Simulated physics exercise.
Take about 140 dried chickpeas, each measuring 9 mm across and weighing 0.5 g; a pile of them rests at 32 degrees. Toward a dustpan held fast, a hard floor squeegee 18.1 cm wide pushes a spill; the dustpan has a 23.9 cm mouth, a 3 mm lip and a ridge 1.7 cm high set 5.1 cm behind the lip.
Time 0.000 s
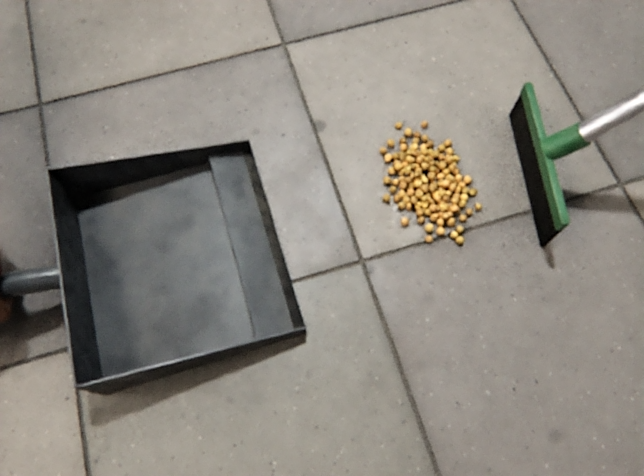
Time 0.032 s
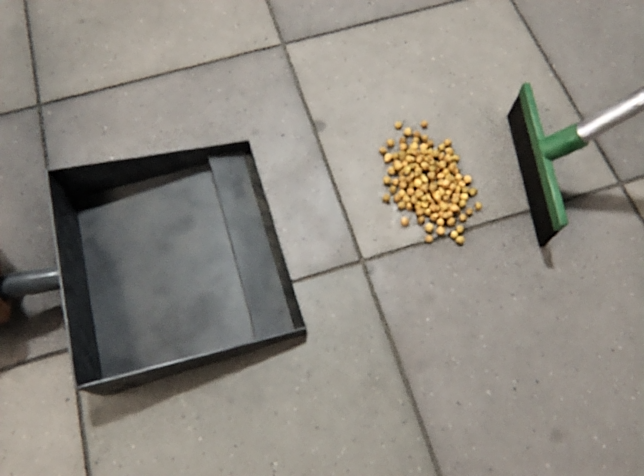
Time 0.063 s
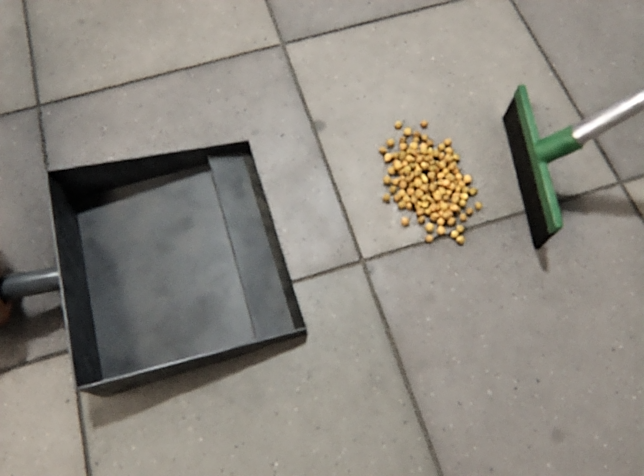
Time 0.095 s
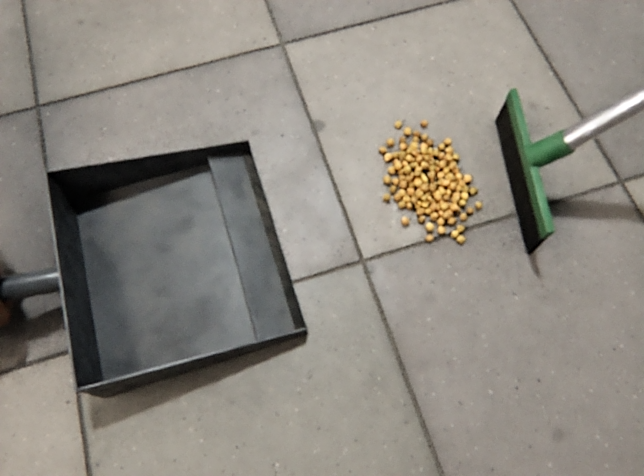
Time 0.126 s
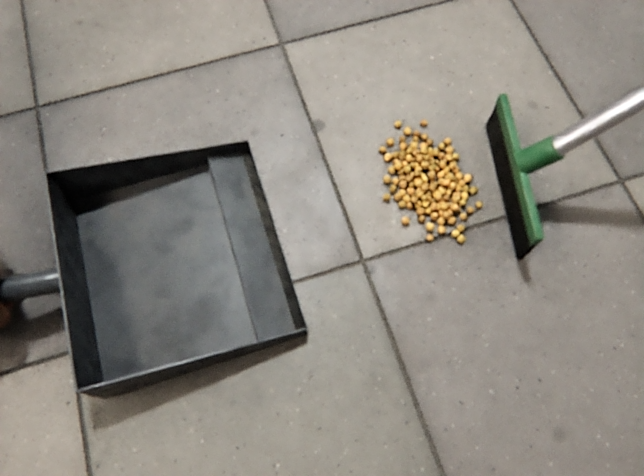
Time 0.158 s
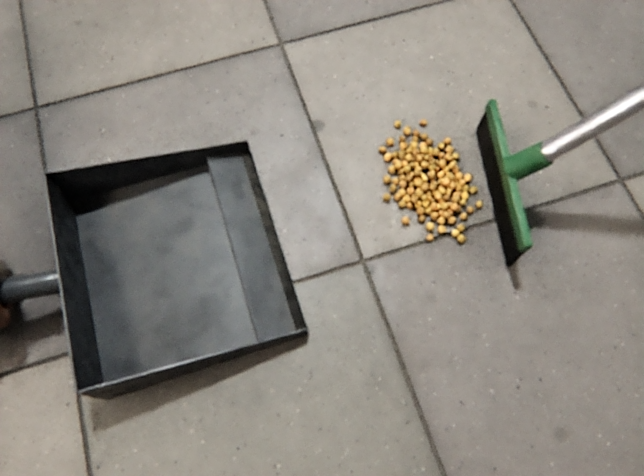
A green squeegee with a metal handle starts at the right on a gray tiled floor, apart from a pile of small tan chickpeas. It slides left and slightly toward the viewer, closing most of the gap, while the pile and the black dustpan at left stay still.
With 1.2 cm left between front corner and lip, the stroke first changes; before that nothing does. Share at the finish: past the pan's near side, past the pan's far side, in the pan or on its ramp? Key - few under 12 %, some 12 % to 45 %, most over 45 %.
Near side: Few. Far side: Few. Pan: Few.
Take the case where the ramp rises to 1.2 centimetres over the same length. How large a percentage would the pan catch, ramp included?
About 0 %.
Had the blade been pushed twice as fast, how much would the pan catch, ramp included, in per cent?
In that case some 15 per cent.
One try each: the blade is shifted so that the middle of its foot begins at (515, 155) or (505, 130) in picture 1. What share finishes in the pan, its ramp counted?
The two tries give about 5 % and about 15 %.
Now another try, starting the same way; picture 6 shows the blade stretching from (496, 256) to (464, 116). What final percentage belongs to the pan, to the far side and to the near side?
Per cent by place - pan 10, far side 0, near side 0.
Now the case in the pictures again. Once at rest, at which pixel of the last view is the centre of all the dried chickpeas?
Centre at rest, approx.: (303, 213) px.
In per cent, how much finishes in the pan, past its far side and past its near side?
Near side 0 %, far side 0 %, pan 0 %.
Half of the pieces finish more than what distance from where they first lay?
Around 16 centimetres.
After 0.40 s, middle of the blade 14 cm from the lip; 0 % over the lip, far side 0 %, near side 0 %.
Then, at 0.56 s, middle of the blade 7 cm from the lip; 0 % over the lip, far side 0 %, near side 0 %.
After 0.84 s, middle of the blade 3 cm from the lip; 0 % over the lip, far side 0 %, near side 0 %.
By 1.1 s all is still; near side 0 %, far side 0 %, pan 0 %, in front of the lip or behind the blade 100 %.
